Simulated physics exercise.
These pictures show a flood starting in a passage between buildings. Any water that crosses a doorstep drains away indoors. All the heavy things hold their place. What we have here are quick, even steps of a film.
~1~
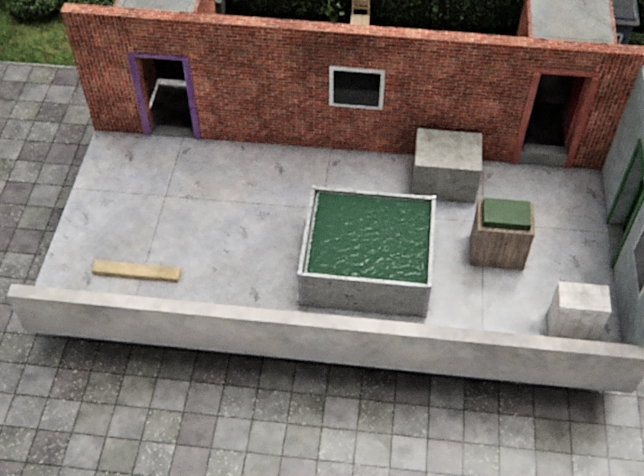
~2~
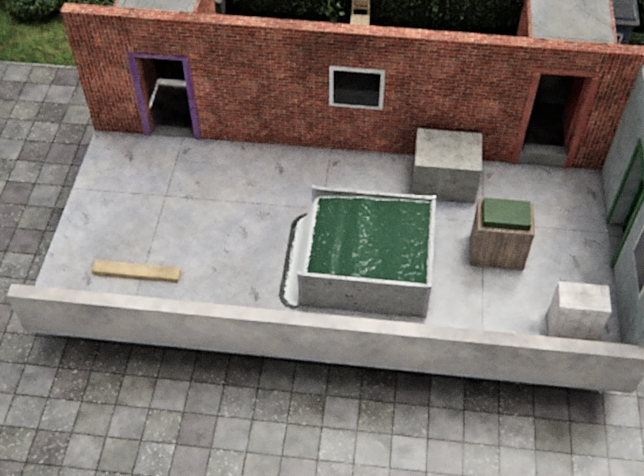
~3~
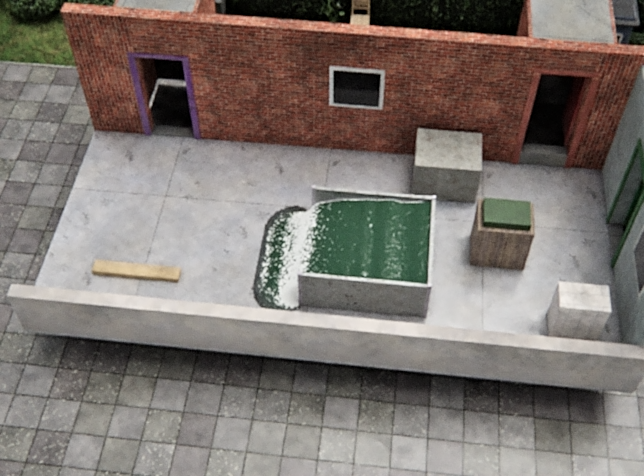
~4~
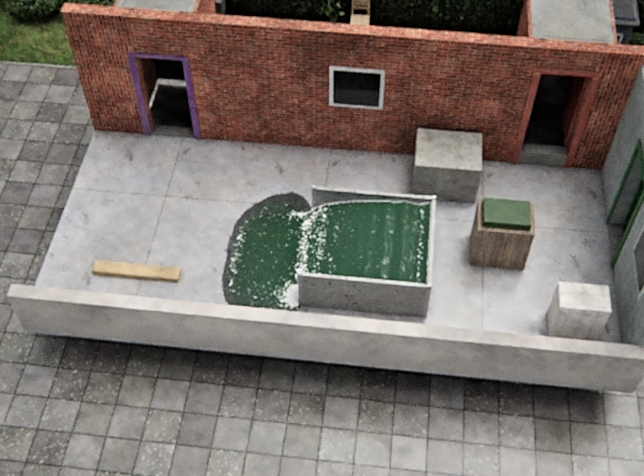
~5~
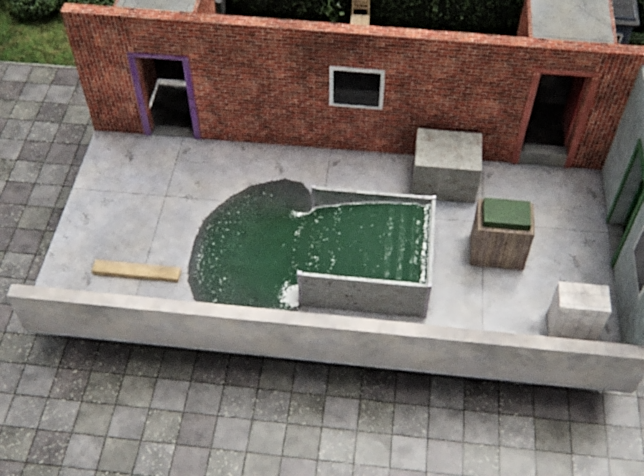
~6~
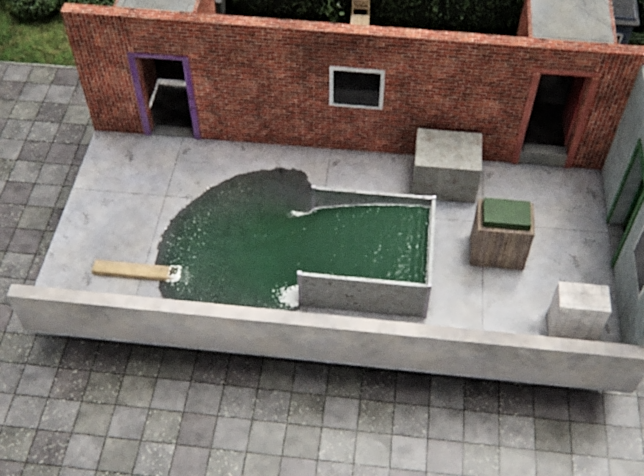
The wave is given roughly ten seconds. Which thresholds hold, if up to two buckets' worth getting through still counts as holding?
The red door holds; the purple door does not hold; the green door holds.
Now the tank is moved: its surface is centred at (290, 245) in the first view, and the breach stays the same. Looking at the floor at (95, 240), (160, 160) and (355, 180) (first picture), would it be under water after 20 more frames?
Soaked, soaked, bone-dry.
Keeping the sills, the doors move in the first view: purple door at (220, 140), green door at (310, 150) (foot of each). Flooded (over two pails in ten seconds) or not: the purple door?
Well, the purple door crosses the line.
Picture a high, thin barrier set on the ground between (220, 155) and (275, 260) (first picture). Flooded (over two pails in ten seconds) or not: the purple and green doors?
Result - purple door remains within limits, green door remains within limits.
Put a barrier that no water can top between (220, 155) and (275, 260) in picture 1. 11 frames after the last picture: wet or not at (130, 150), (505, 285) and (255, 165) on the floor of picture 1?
Submerged, untouched, submerged.
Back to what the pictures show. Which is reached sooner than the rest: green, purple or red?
It's the door marked purple.
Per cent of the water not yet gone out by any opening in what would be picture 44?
Roughly 28 percent.
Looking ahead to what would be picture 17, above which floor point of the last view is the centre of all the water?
At roughly (247, 253).
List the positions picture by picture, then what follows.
The tank at (369, 237) is whole and still, in the first picture.
The front is at a hidden place, out from the gap at (309, 249), in the second picture.
The front is at (288, 211), out from the gap at (309, 251), in the third picture.
The front is at a hidden place, out from the gap at (309, 253), in the fourth picture.
The front is at (209, 221), out from the gap at (309, 253), in the fifth picture.
The front is at (171, 228), out from the gap at (309, 253), in the sixth picture.
A moment on, water covers 45 % of the floor; the red door not reached, the purple door not reached, the green door not reached.
Next, water covers 50 % of the floor; the red door not reached, the purple door under two buckets in, the green door not reached.
Then, water covers 50 % of the floor; the red door not reached, the purple door over two buckets in, the green door not reached.
Later, water covers 50 % of the floor; the red door not reached, the purple door over two buckets in, the green door not reached.
In the end, water covers 40 % of the floor; the red door not reached, the purple door over two buckets in, the green door not reached.
